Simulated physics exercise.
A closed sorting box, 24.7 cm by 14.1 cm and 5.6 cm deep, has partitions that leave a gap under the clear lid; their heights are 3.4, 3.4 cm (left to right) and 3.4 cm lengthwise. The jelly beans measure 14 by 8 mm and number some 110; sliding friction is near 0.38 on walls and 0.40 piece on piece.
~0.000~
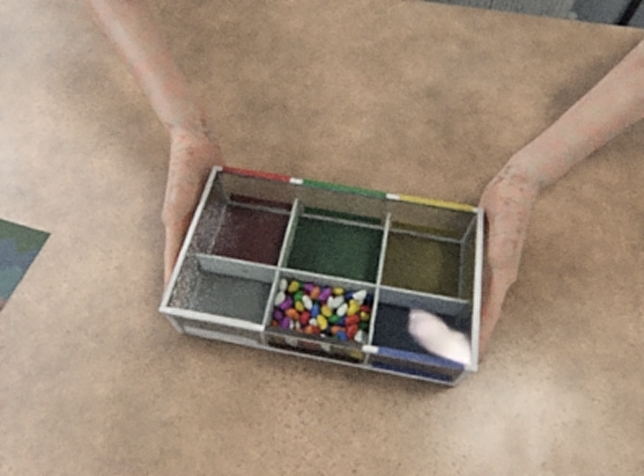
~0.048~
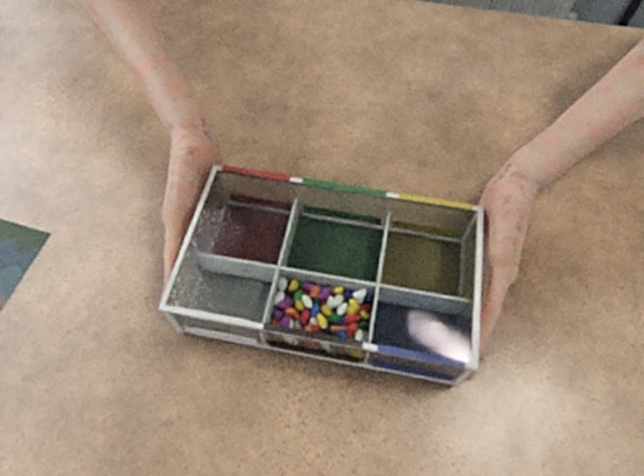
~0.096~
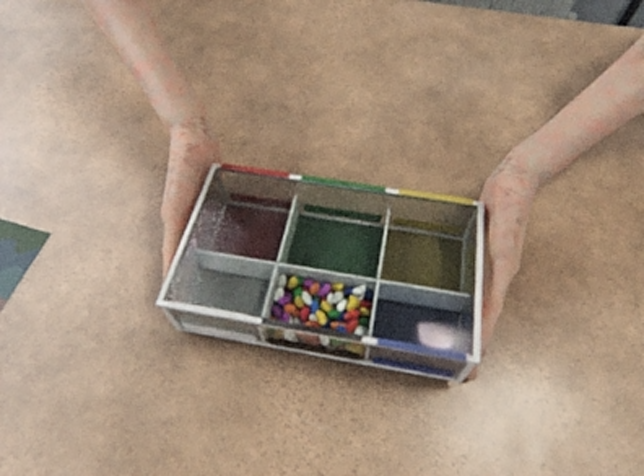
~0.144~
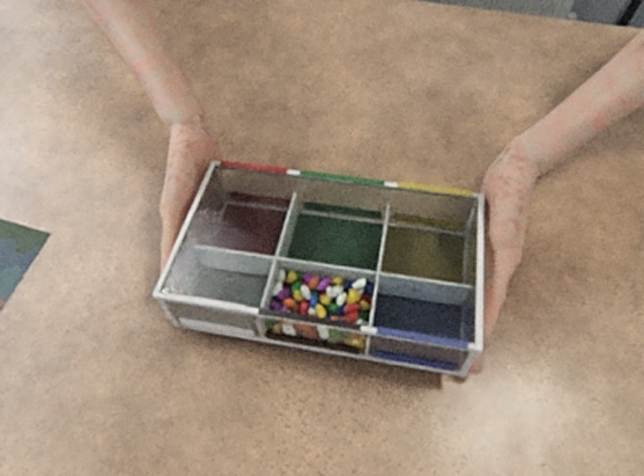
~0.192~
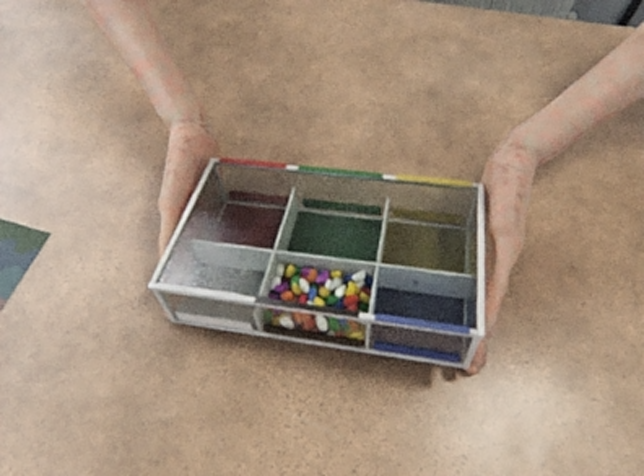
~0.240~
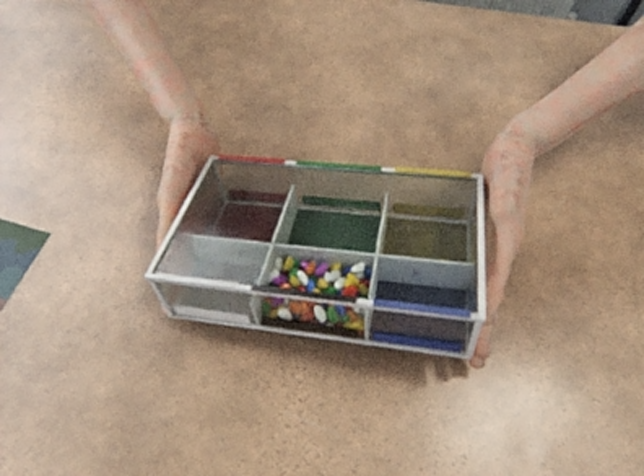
Clear-lidded sorting box of colourful jelly beans tilting gradually between two hands above a speckled tabletop, its front side coming into view.
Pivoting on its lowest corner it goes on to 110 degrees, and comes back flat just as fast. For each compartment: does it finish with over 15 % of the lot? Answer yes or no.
Red yes, blue no, green no, yellow no, white no, black no.
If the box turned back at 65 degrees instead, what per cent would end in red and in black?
In that case red 5, black 90.
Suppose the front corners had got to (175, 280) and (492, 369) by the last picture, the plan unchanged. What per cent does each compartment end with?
Red 0, blue 70, green 0, yellow 30, white 0, black 0.
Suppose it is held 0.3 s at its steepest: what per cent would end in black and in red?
Black 0, red 95.
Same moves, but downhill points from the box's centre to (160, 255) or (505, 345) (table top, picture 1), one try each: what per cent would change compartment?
Some 100 and 100 per cent.
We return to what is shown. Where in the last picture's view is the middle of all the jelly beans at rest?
Around (253, 224).
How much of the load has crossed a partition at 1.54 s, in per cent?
Roughly 55 per cent.
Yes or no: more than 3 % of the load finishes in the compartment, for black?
Black yes.
After 1.54 s, tilt 110 degrees; red 40 %, green 10 %, white 5 %, black 45 %.
After 2.41 s, tilt 50 degrees; red 90 %, green 5 %, black 5 %.
Then, at 3.28 s, tilt 0 degrees; red 90 %, green 5 %, black 5 %.
In the end, at 3.9 s, red 90 %, blue 0 %, green 5 %, yellow 0 %, white 0 %, black 5 %.
